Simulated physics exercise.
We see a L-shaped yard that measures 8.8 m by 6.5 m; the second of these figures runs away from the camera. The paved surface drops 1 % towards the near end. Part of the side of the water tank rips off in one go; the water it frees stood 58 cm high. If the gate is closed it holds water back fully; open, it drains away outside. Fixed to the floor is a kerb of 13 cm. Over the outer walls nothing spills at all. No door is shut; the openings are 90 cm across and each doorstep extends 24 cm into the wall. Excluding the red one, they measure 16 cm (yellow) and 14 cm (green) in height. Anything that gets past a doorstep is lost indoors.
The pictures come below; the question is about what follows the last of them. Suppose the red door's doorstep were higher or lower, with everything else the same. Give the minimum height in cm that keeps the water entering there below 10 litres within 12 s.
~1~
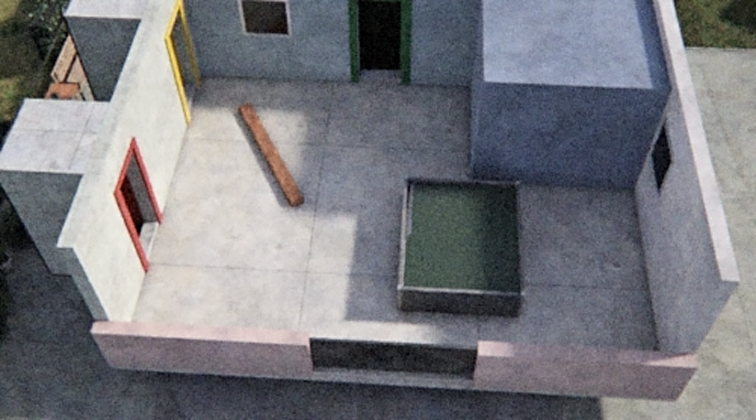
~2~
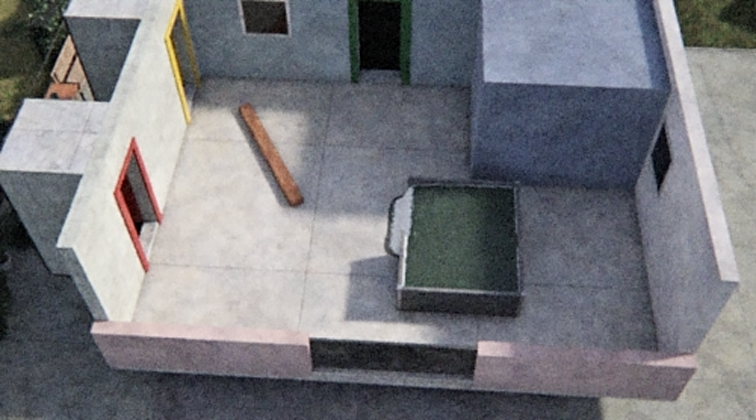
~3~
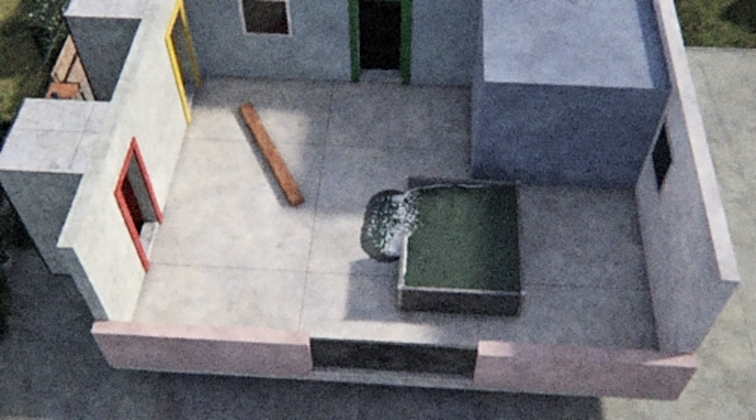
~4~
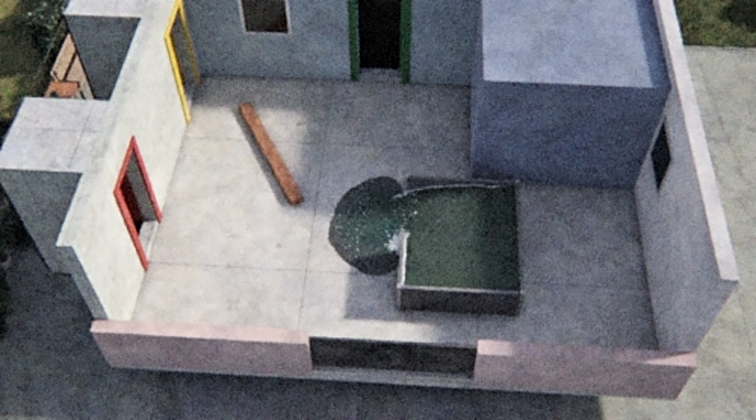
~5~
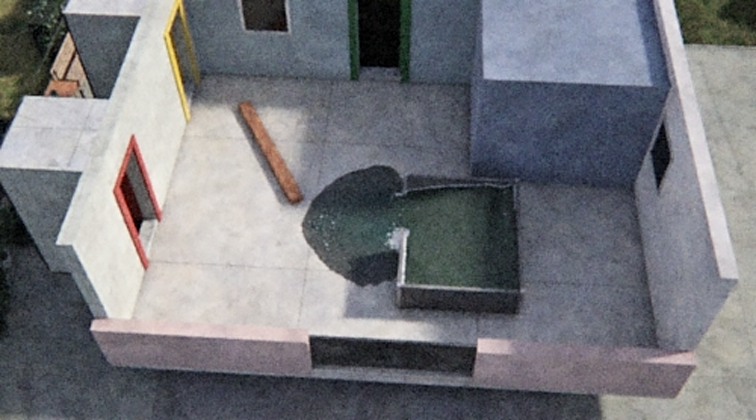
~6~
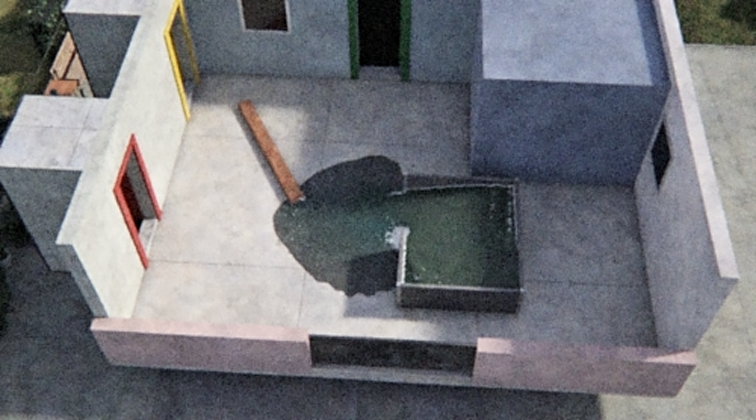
It would need to be at least 17 cm high.
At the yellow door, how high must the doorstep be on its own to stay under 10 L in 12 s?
For the yellow door, about 12.0 cm.
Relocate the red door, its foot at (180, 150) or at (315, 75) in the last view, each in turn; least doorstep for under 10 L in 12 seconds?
Roughly 9.0 and 11.5 cm.
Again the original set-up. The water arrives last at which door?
Last in line is the green one.
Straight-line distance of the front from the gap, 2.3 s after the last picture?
Distance from gap: Approx. 5.8 m.
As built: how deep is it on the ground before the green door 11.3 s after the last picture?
Depth: Near 2.5 cm.
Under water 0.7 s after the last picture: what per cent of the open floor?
I'd estimate about 25 percent.
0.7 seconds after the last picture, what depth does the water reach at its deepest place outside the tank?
About 31 cm.
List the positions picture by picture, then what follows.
Still water, 58 cm deep, in the water tank at (461, 236); the red door at (140, 210) is dry, in the first picture.
The gap is at (406, 221), the front 0.2 m out at (390, 250); the back of the water tank holds 58 cm, in the second picture.
The gap is at (406, 221), the front 0.7 m out at (365, 240); the back of the water tank holds 58 cm, in the third picture.
The front is at (334, 237), 1.3 m from the gap at (405, 220); 2.0 m2 of floor is wet, 58 cm left at the back, in the fourth picture.
Water pours out at (405, 219) and has run 1.7 m, to (308, 232); about 5 cm deep outside, 57 cm at the back, in the fifth picture.
The gap is at (405, 218), the front 2.3 m out at (279, 227); the back of the water tank holds 53 cm; the red door at (140, 207), 4.6 m from the gap, is still 2.3 m from the nearest water, in the sixth picture.
Then, 0.7 s after the last picture water covers 25 % of the floor, deepest (31 cm) near (395, 217); it has not reached the red door.
Then, 2.3 s after the last picture water covers 50 % of the floor, deepest (28 cm) near (125, 343); 20 cm at the red door, 31 litres in over its 11 cm doorstep.
Then, 11.3 s after the last picture water covers 90 % of the floor, deepest (12 cm) near (265, 352); 10 cm at the red door, 67 litres in over its 11 cm doorstep.
At the red door as built, the water peaked near 21 cm, 1.9 s after the last picture.
With a doorstep of 15.5 cm, 18 litres would have come in within the 12 s; with 21.5 cm, 0 litres. So under 10 litres takes about 17 cm.
